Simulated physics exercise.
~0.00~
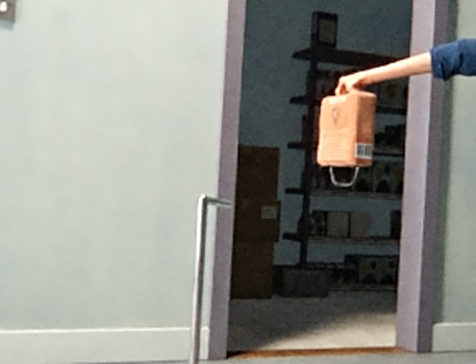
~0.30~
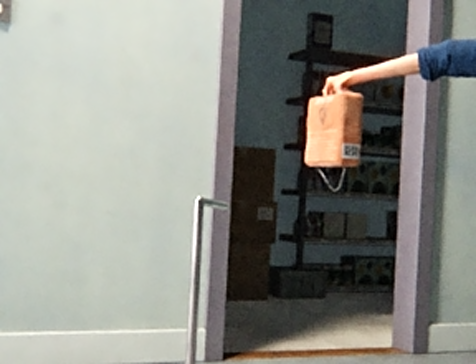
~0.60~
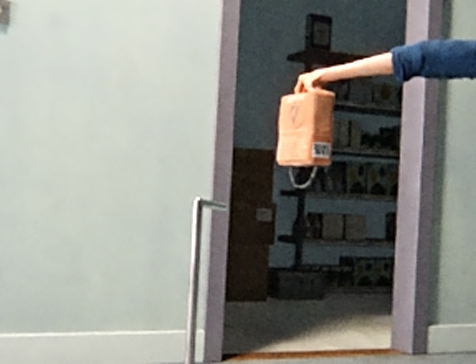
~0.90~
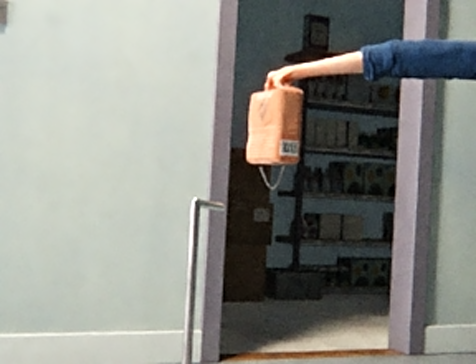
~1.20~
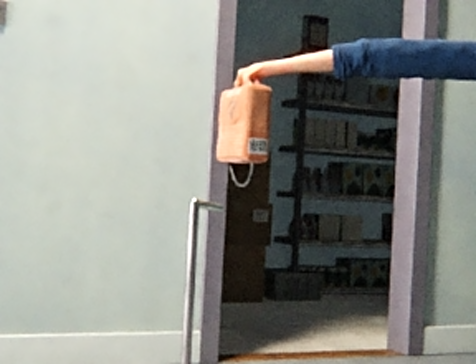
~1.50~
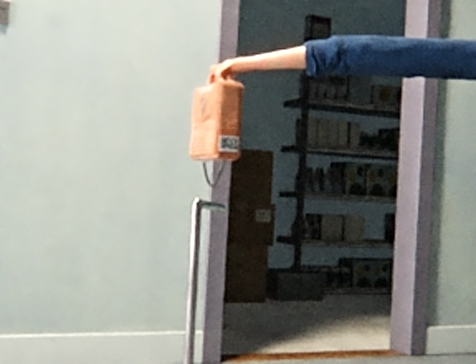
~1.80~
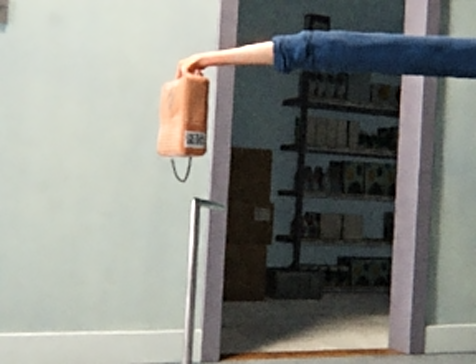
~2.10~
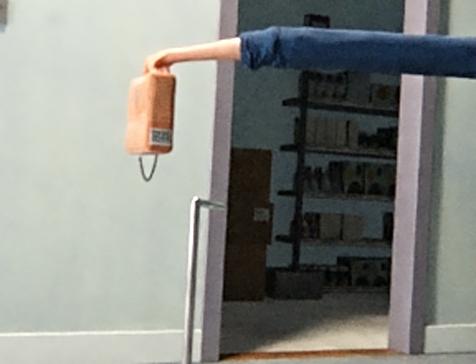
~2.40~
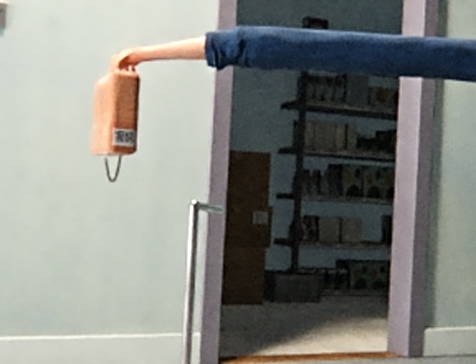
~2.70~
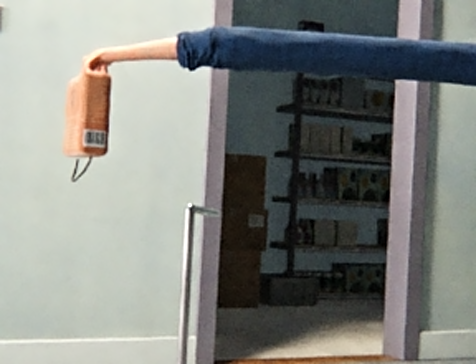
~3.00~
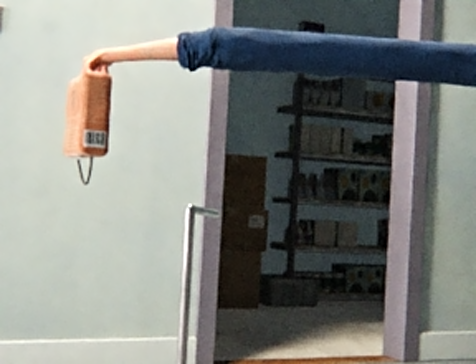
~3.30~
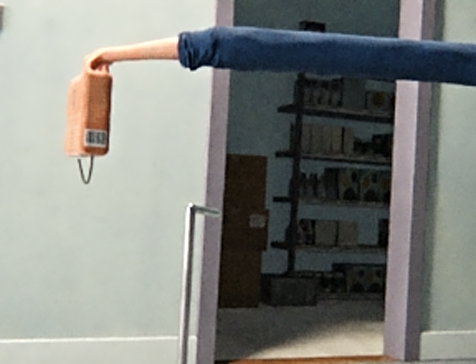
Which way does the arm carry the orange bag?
The arm carries the orange bag to the left, from in front of the doorway to beyond the metal post.
